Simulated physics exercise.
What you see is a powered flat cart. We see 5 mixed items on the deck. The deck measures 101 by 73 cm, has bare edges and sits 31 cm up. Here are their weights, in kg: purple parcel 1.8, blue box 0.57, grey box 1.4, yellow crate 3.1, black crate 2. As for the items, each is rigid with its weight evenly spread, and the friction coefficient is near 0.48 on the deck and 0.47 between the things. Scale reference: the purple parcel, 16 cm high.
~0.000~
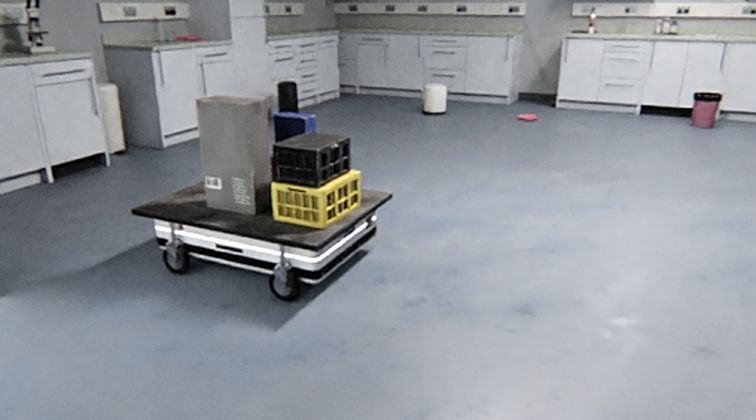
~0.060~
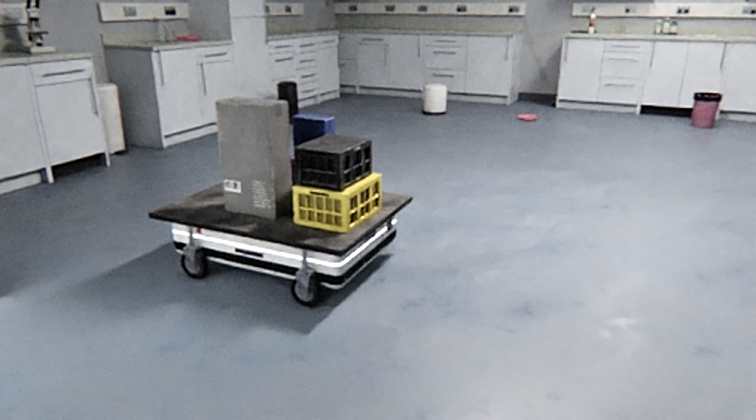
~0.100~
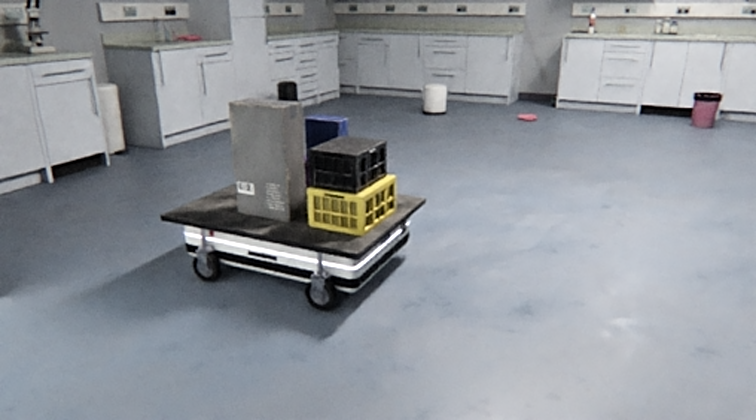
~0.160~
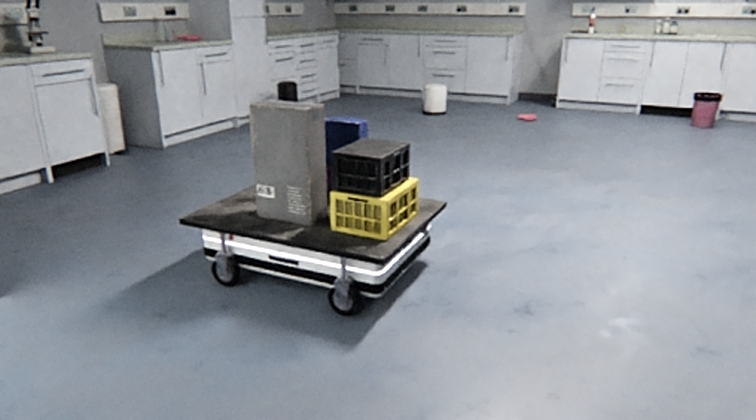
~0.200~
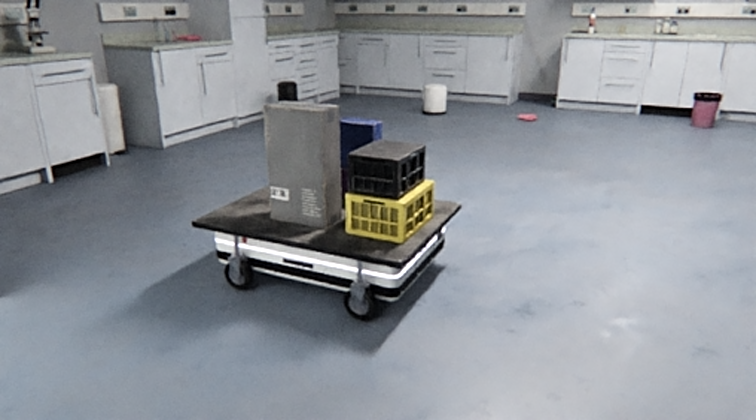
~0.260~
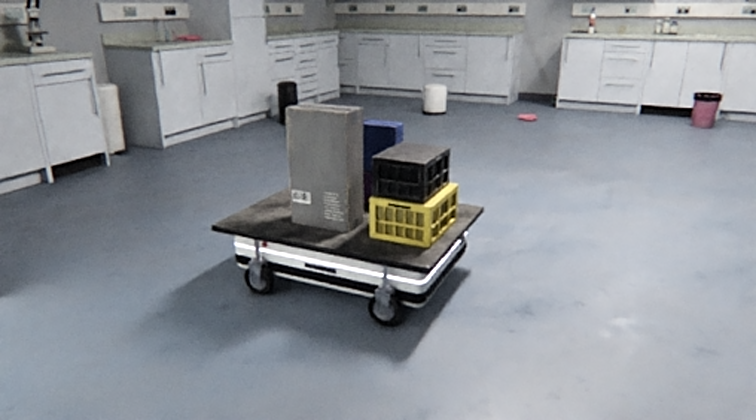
A flat cart carrying a tall grey box, a blue box and stacked black and yellow crates rolling rightward across a lab floor.
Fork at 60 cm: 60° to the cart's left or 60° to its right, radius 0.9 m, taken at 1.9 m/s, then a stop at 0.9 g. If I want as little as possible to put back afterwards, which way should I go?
Go left.
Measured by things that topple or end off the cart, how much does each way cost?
Turn left = 4, turn right = 5.
Turning left. At 0.76 s, cart 144 cm along, turned 44°; black crate now off the cart; blue box 36° off upright near (550, 153); purple parcel moved 5 cm near (522, 181).
After 1.06 s, cart 198 cm along, turned 60°; grey box and yellow crate now off the cart; blue box on its side near (618, 186); purple parcel moved 6 cm near (575, 164).
In the end (1.7 s), off the cart, grey box, yellow crate and black crate; toppled on the deck, blue box; not toppled but over 10 cm from the start, purple parcel. In the last view, purple parcel near (598, 158), blue box near (639, 180).
Turning right instead, purple parcel, blue box, grey box, yellow crate and black crate tipped over or off the cart, 5 of 5 in all.
